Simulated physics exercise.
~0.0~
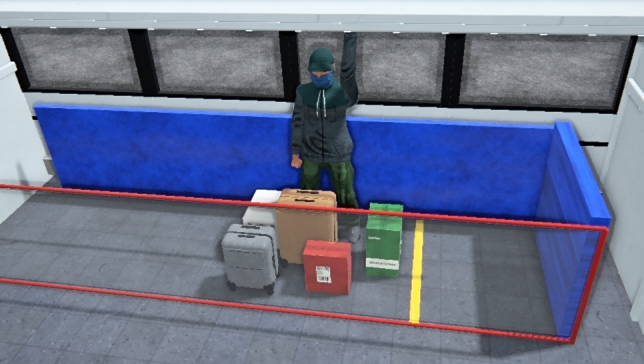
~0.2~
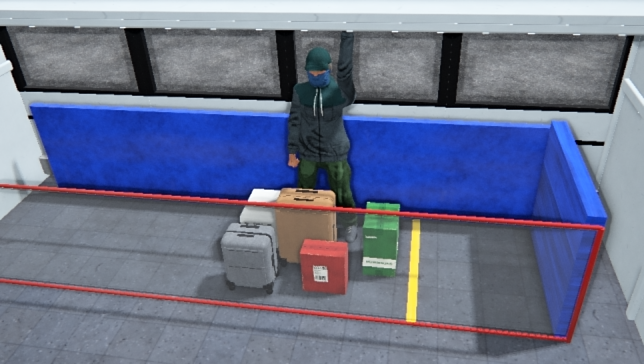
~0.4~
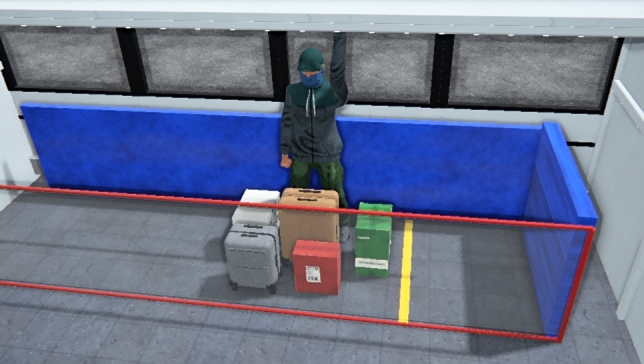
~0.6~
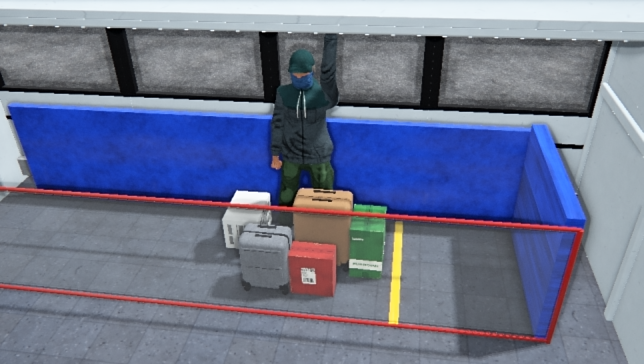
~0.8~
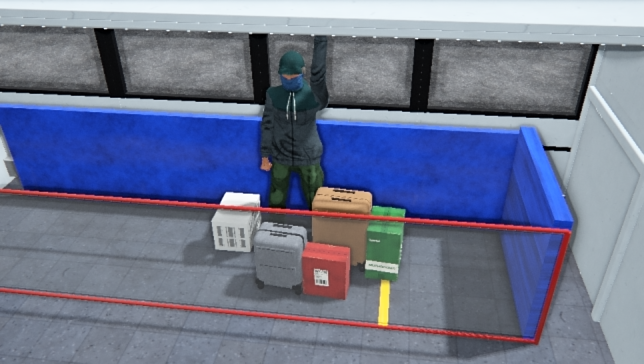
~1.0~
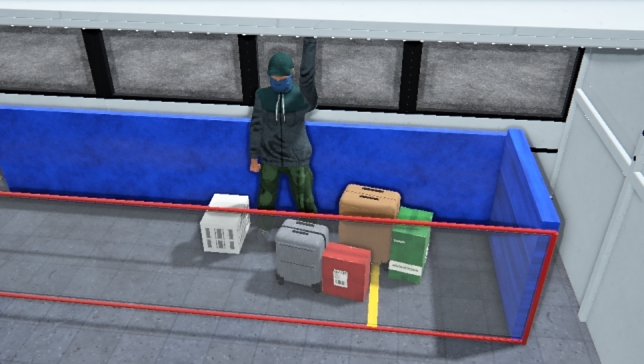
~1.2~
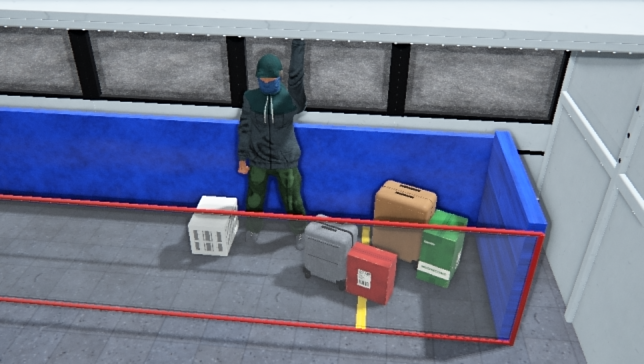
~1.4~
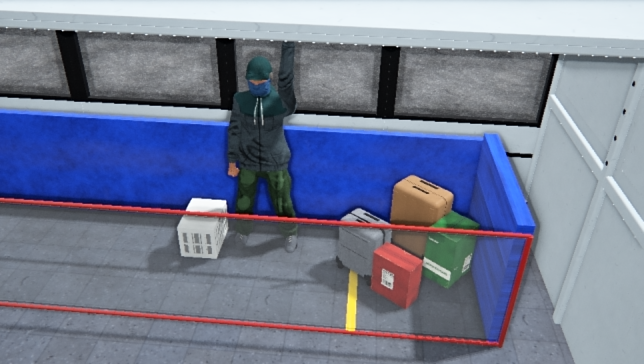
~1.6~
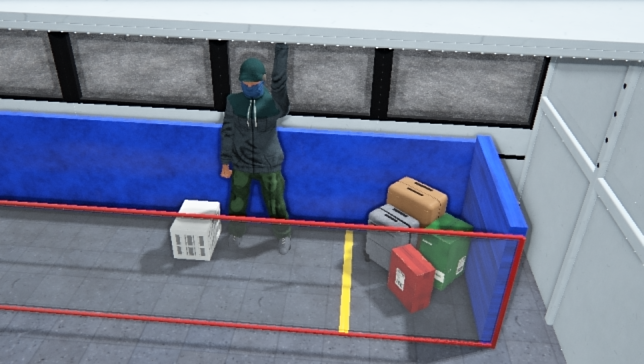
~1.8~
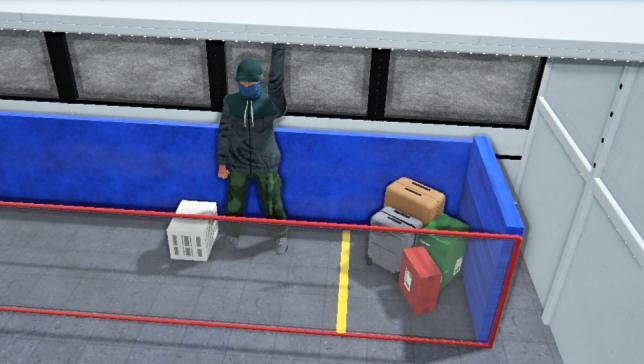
In a grey-floored bay edged by low blue panels, a person in a dark hooded jacket and face covering stands with one arm raised, bags and boxes clustered at their feet. At first everything stays still, while the view drifts slightly right. Then the brown case, grey case, red carton and green pack begin sliding right, leaving the white crate behind. The brown case crosses the yellow line, and the red carton and grey case follow it over. They end bunched with the green pack near the right-hand blue panel, while the person remains standing beside the crate.
